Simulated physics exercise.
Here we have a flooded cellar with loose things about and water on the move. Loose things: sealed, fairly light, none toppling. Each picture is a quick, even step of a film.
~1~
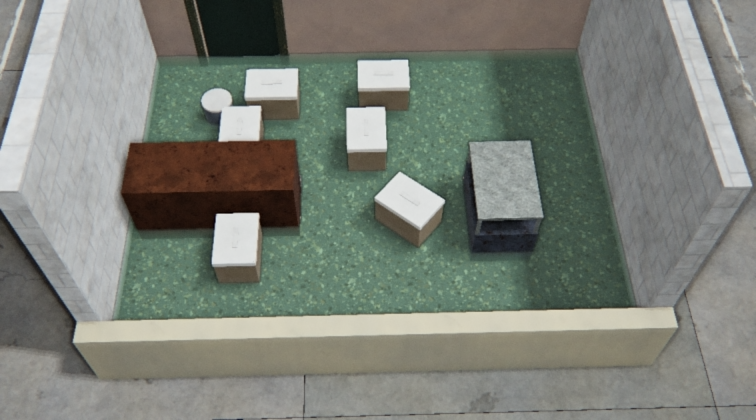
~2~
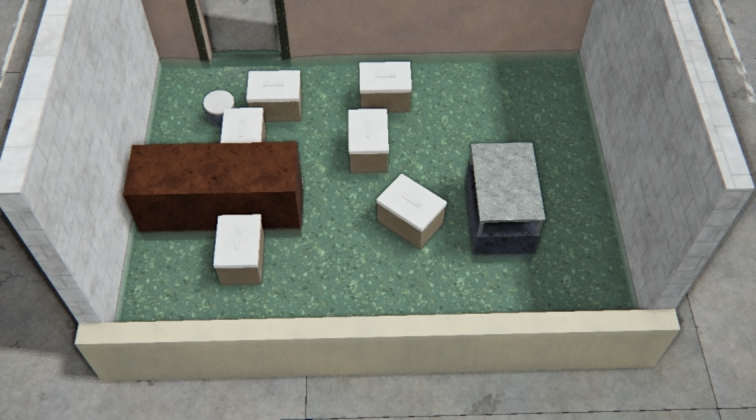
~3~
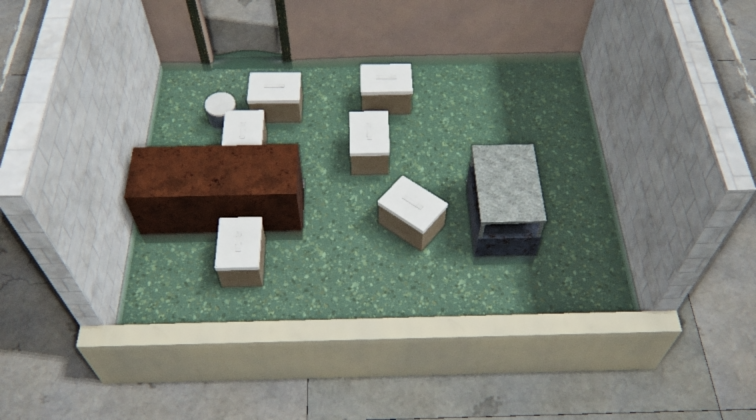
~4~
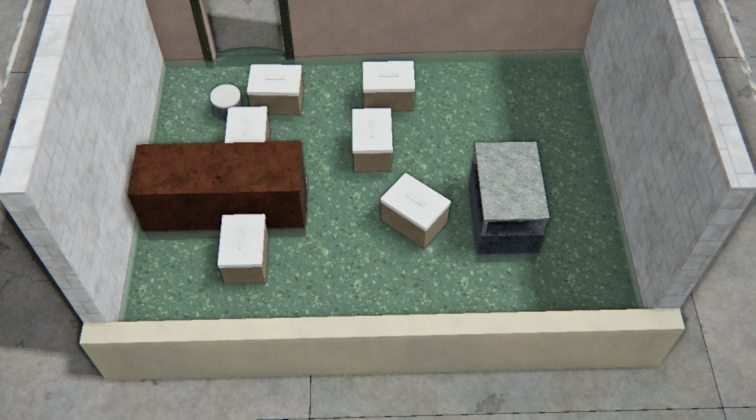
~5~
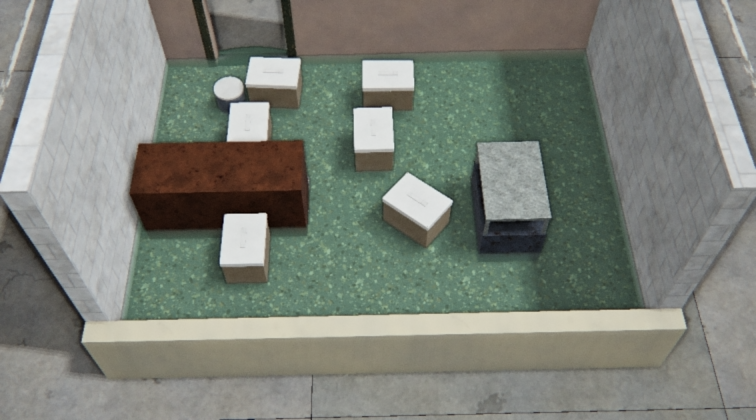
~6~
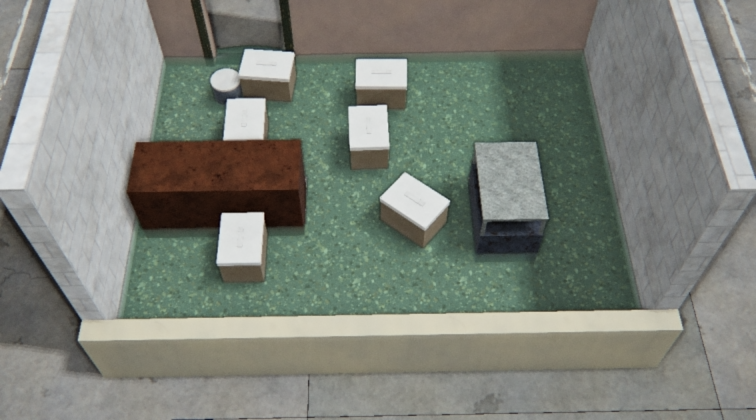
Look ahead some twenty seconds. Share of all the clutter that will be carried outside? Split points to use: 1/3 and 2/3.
2/3 or more.
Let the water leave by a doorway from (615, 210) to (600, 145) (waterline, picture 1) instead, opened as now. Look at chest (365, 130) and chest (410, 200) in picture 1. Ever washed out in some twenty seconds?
In sequence, the two end up carried off and trapped.
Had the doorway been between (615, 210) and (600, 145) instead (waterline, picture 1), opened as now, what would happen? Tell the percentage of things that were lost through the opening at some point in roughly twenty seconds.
30 in a hundred or thereabouts.
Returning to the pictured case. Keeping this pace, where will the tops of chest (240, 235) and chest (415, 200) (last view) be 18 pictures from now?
First near (269, 234), second near (384, 147).
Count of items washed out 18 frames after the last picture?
3.
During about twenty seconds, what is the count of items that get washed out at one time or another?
The count is 6.
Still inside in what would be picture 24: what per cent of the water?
Close to 78 percent of it stays.
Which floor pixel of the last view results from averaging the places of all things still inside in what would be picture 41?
Around pixel (305, 183).
A moment on, 1 of 7 are out; 6 afloat.
Next, 3 of 7 are out; 4 afloat.
Later, 5 of 7 are out; 2 afloat.
In the end, 6 of 7 are out; 1 afloat.
